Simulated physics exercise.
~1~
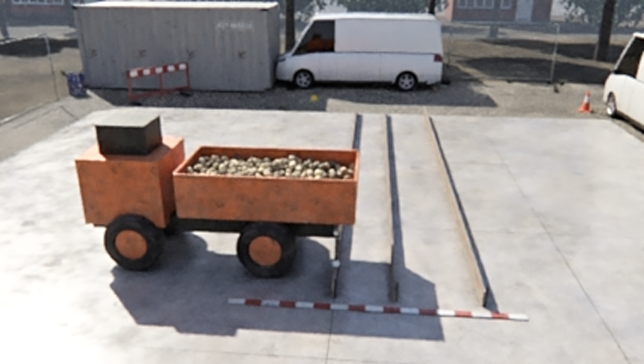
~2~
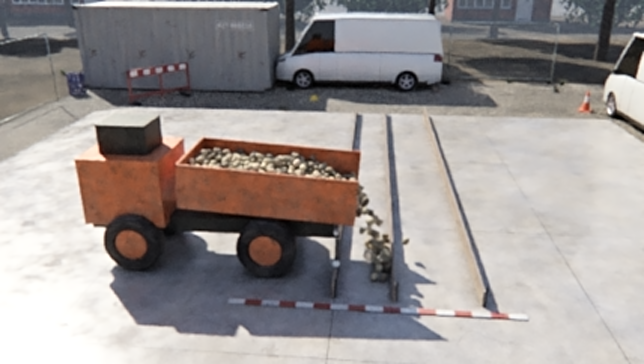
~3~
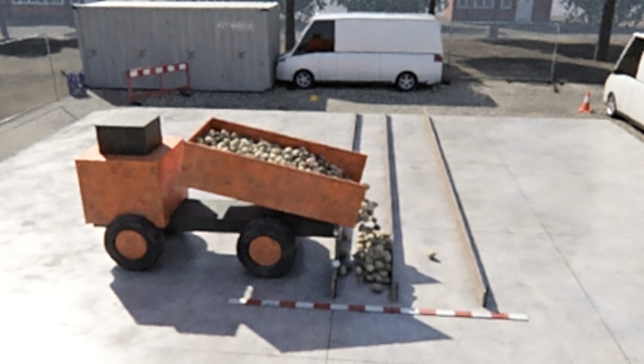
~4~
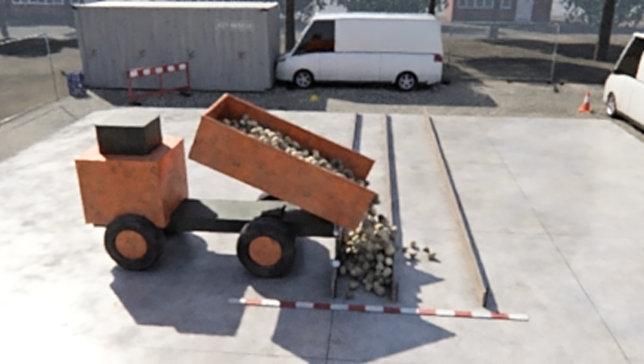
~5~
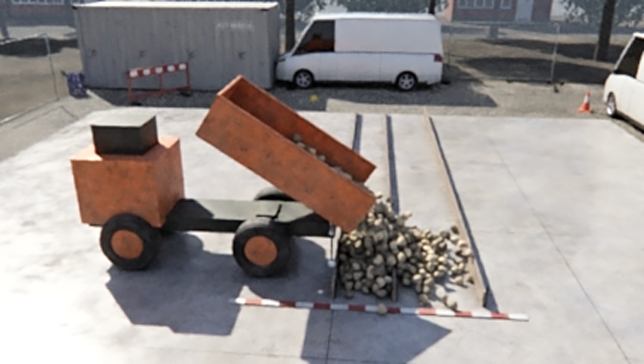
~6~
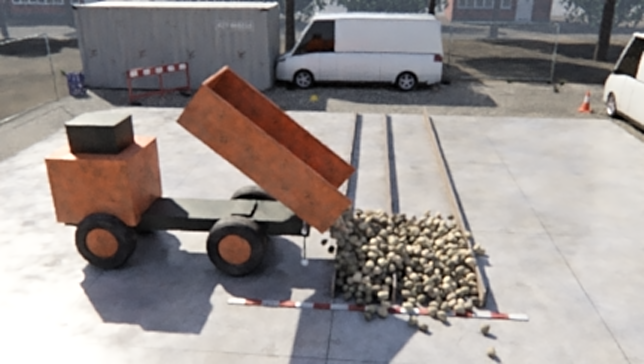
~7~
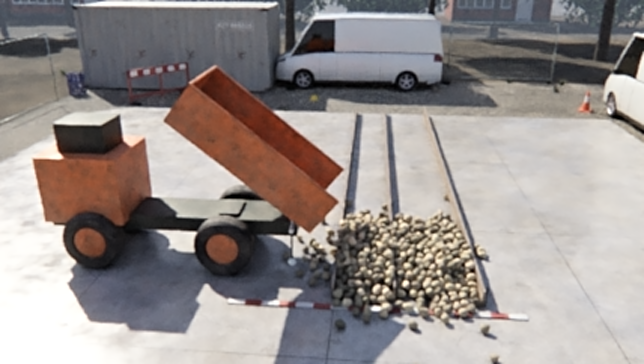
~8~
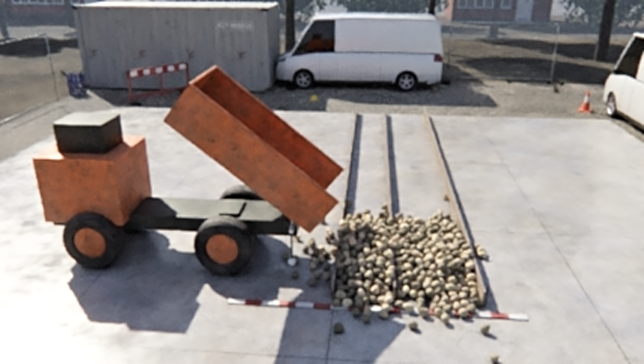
At the start, an orange tipper truck with a black box on its cab stands on pale concrete, its body full of round stones, with a container and white van behind. The body begins to tilt, and a few stones spill from its right end between the planks on the ground. As it rises more steeply, the stones pour out, pile up and spread right over the middle plank. The truck then rolls left while the last stones leave the body. Finally it stands still, body raised and empty, beside a broad heap covering part of the striped rod.
